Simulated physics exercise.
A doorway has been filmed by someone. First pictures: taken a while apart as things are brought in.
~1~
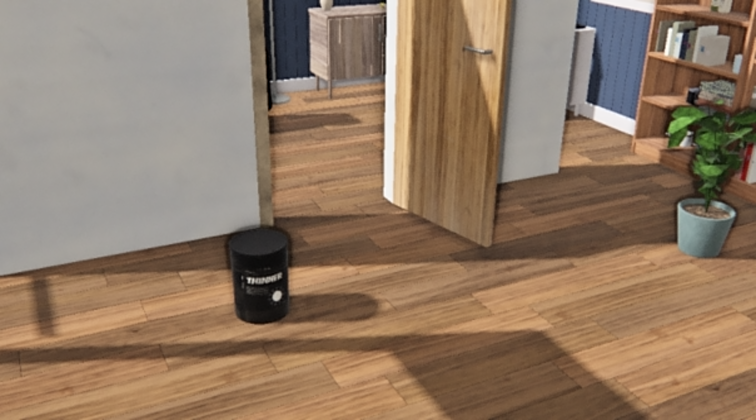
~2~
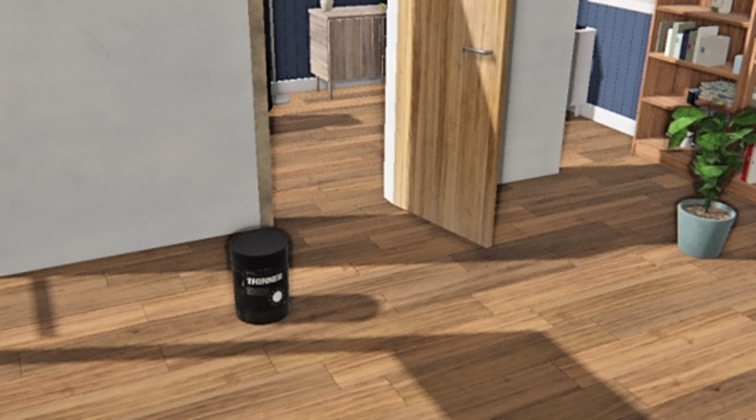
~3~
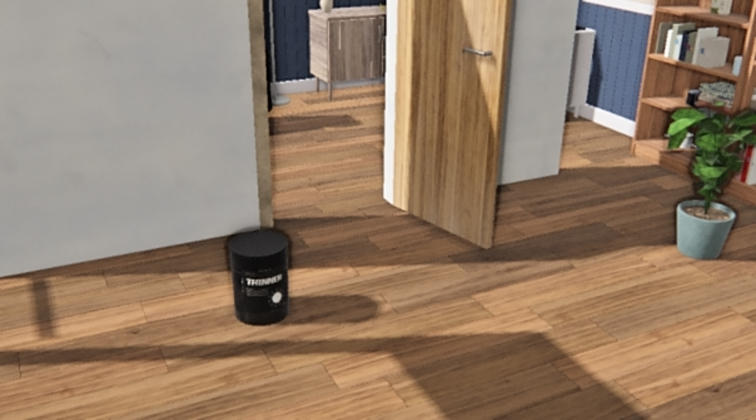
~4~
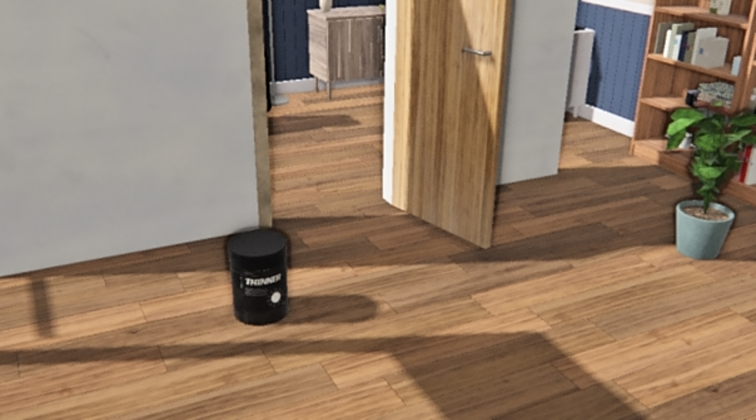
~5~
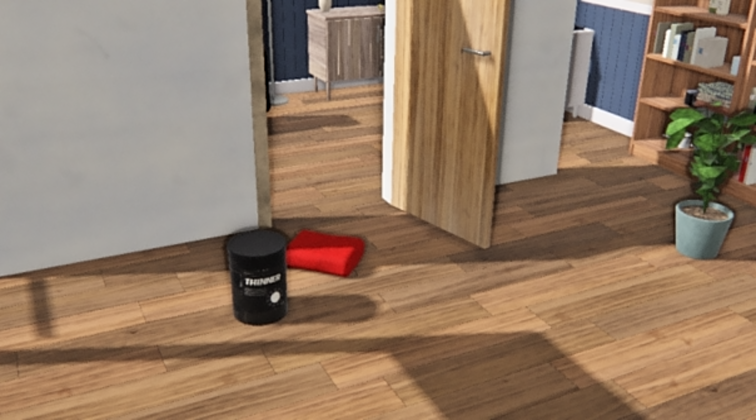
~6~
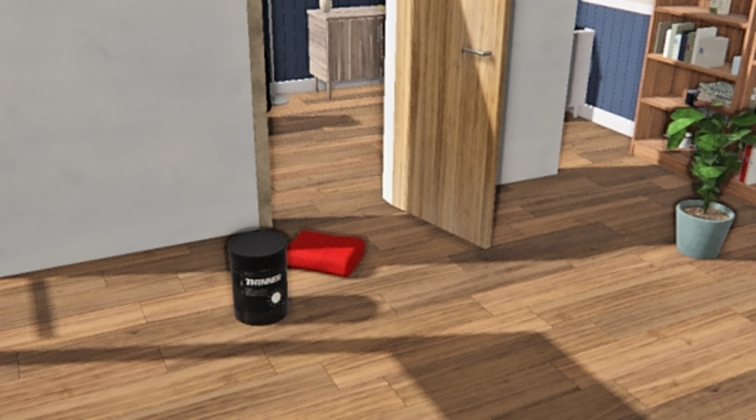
A red cushion appears behind the black pail near the wide-open, still wooden door.
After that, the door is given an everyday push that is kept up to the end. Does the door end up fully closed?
It comes to rest in the frame.
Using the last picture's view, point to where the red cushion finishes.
It finishes at around (263, 251).
Then, 0.80 s past the last view, door 68° open.
Then, 1.10 s past the last view, door 43° open; red cushion displaced a little near (303, 252).
Then, 1.40 s past the last view, door 17° open; red cushion displaced about its own width near (264, 251).
Finally, door 0° open; moved from the start, red cushion; black pail still in place. Final places as the last picture's camera would see them, red cushion near (263, 251).
